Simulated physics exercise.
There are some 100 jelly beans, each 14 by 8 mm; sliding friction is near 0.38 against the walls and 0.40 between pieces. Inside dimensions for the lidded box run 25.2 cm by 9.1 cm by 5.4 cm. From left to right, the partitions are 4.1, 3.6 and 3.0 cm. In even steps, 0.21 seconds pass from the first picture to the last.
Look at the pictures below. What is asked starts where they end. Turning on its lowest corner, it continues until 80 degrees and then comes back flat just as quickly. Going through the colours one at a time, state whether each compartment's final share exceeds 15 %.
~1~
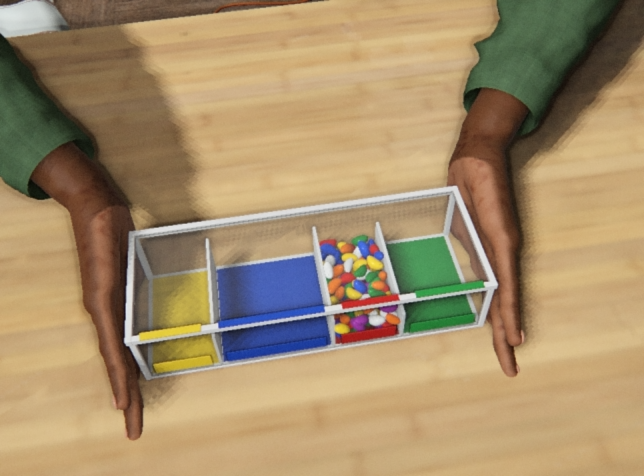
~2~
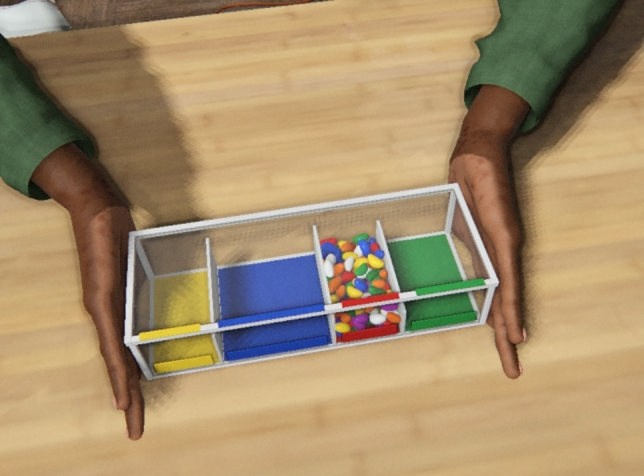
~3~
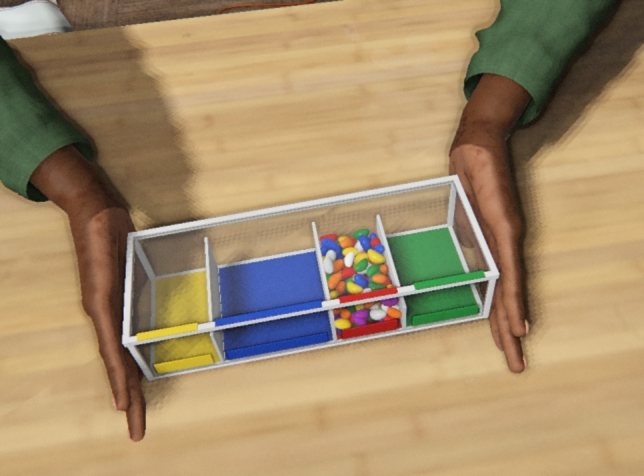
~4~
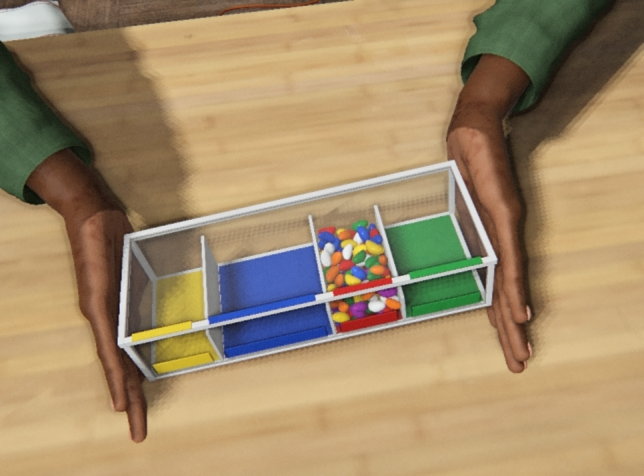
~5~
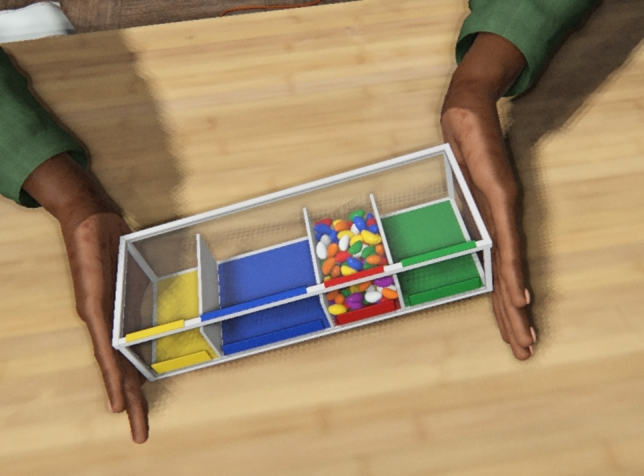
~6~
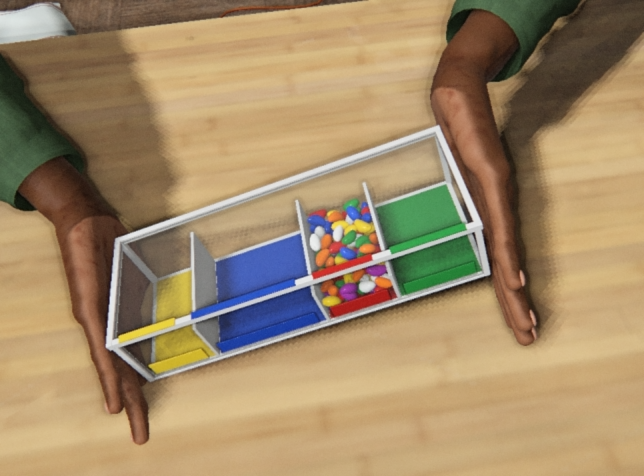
Red: Exceeds; blue: Exceeds; green: Does not exceed; yellow: Does not exceed.
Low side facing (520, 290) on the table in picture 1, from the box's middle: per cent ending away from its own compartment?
Around 35 percent of them.
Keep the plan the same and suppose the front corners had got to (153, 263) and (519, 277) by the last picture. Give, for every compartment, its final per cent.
Red = 75 %, blue = 0 %, green = 25 %, yellow = 0 %.
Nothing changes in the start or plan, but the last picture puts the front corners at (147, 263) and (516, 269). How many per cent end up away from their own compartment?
Something like 35 in a hundred.
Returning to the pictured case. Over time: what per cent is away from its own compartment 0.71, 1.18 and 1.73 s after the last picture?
Sequence: 15 / 35 / 35.
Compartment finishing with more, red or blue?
It's the red one that holds more.
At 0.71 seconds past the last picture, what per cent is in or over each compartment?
Red 85, blue 15, green 0, yellow 0.
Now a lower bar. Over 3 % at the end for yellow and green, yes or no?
For yellow, it does, for green, it does not.
Then, 0.71 s after the last picture, tilt 80 degrees; red 85 %, blue 15 %.
Then, 1.18 s after the last picture, tilt 35 degrees; red 65 %, blue 30 %, yellow 5 %.
Then, 1.73 s after the last picture, tilt 0 degrees; red 65 %, blue 30 %, yellow 5 %.
In the end, red 65 %, blue 30 %, green 0 %, yellow 5 %.
